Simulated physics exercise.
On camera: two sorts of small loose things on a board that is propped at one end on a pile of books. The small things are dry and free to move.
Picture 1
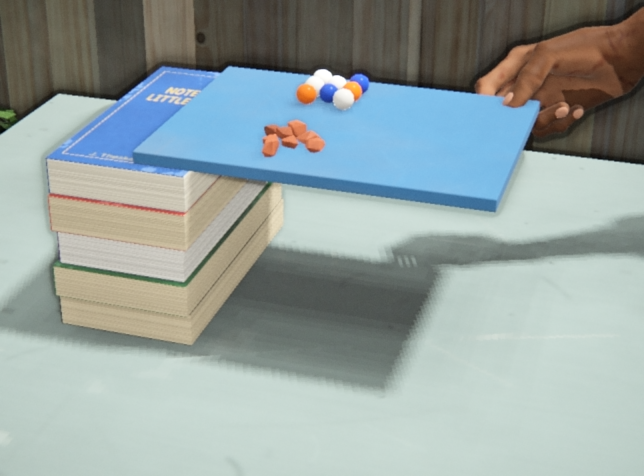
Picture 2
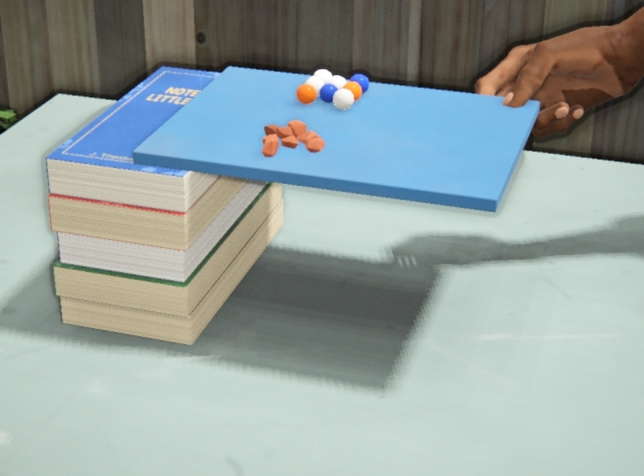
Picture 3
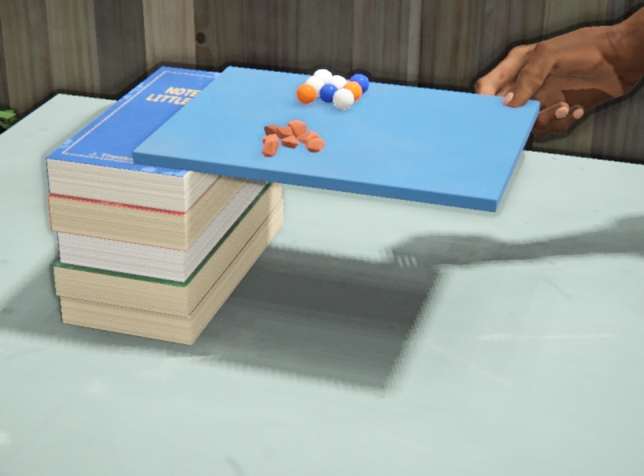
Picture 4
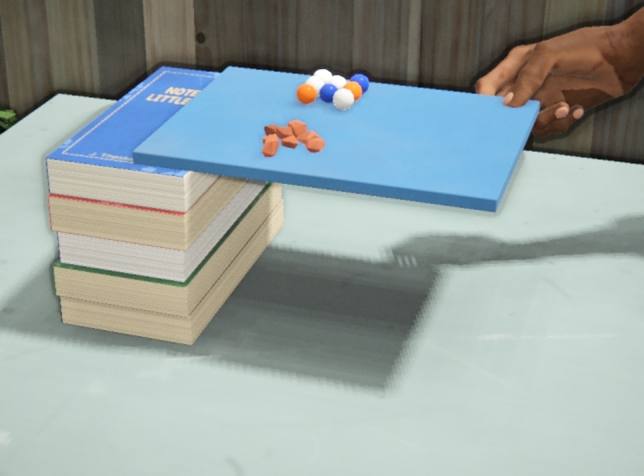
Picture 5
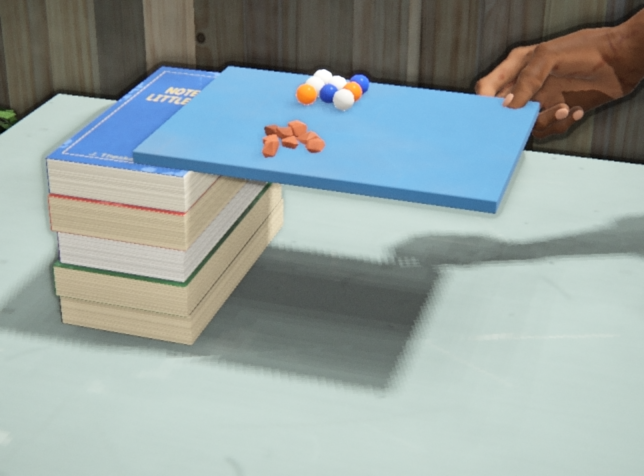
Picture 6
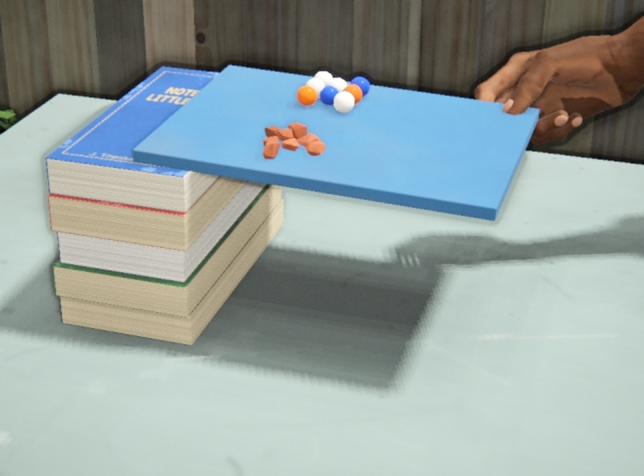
On a pale green tabletop before a dark wooden plank wall, seen from slightly above by a still camera, a stack of thick books stands at left. A blue board rests on the top blue book, its right end held by a hand, with white, blue and orange balls toward the back and reddish-brown bits nearer. The hand lowers that end very slightly, while the small things stay in place on the board.
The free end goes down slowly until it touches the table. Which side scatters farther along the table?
The far one outruns the other.
Then, 0.72 s after the last picture, board sloping at 22°; near batch all still on the board; far batch mostly less than half a board's length out.
Then, 1.34 s after the last picture, board sloping at 38°; near batch mostly at the foot of the board; far batch mostly one to two board lengths out, a small part gone off the table.
Then, 1.88 s after the last picture, board resting at 39°; near batch mostly at the foot of the board; far batch mostly more than two board lengths out, about a quarter gone off the table.
By the end, board resting at 39°; near batch mostly at the foot of the board; far batch mostly more than two board lengths out, about two thirds gone off the table; the far batch has gone farther.
